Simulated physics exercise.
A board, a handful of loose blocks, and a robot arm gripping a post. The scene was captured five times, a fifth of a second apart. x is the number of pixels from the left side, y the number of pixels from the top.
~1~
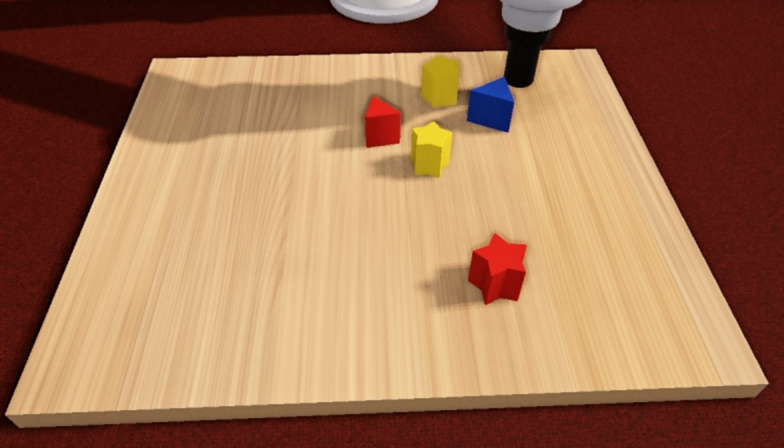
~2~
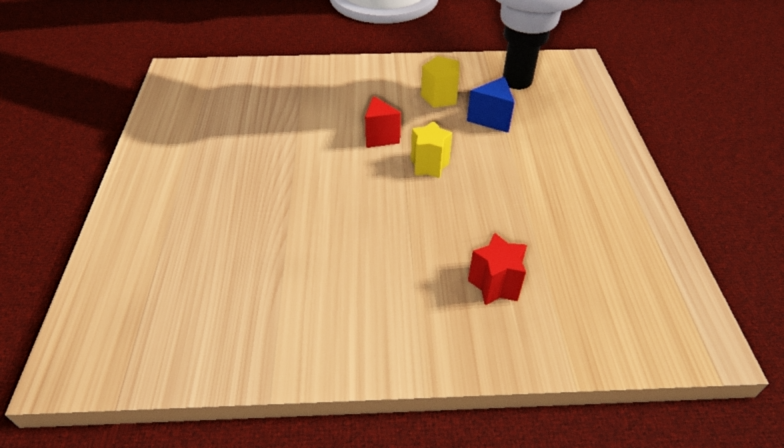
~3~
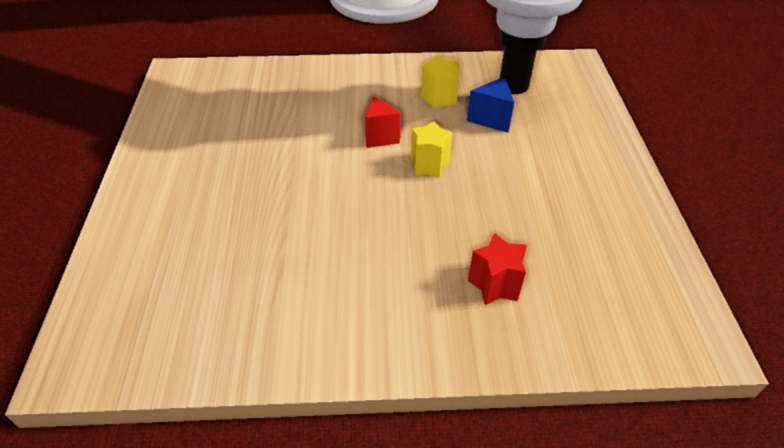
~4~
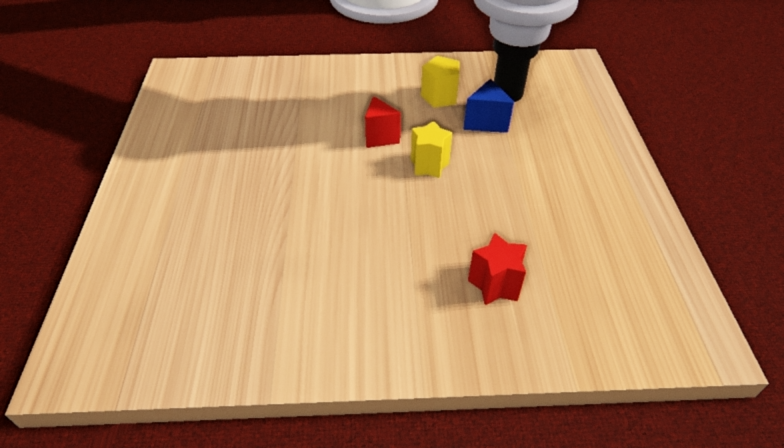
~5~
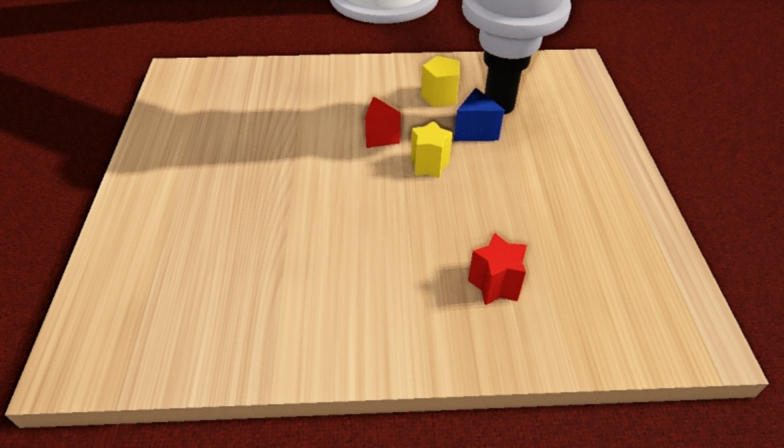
Robot arm with a black post nudging a blue triangular block slightly down and left on a wooden board among other blocks.
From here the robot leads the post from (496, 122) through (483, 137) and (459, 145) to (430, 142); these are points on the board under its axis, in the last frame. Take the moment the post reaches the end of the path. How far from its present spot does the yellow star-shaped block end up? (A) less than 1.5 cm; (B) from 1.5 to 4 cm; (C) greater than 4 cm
That would be B.
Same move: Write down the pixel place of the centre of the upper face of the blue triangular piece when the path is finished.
The middle of the upper face of the blue triangular piece will lie at about (407, 122) in the picture.
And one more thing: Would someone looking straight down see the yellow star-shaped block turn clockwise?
I'd say no.
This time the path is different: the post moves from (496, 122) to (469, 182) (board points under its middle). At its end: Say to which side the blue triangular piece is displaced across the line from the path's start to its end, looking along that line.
Moves right.
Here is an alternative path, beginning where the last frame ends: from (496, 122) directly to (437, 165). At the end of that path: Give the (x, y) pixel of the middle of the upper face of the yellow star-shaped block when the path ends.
For the centre of its top, I'd go with (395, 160).
What follows on the original path. Halfway along, post at (475, 129); yellow star-shaped block at (427, 135), turned 20° anticlockwise; blue triangular piece at (448, 119), turned 25° clockwise.
At the end, post at (431, 127); red triangular piece still; yellow star-shaped block at (413, 143), turned 50° anticlockwise; blue triangular piece at (407, 122).
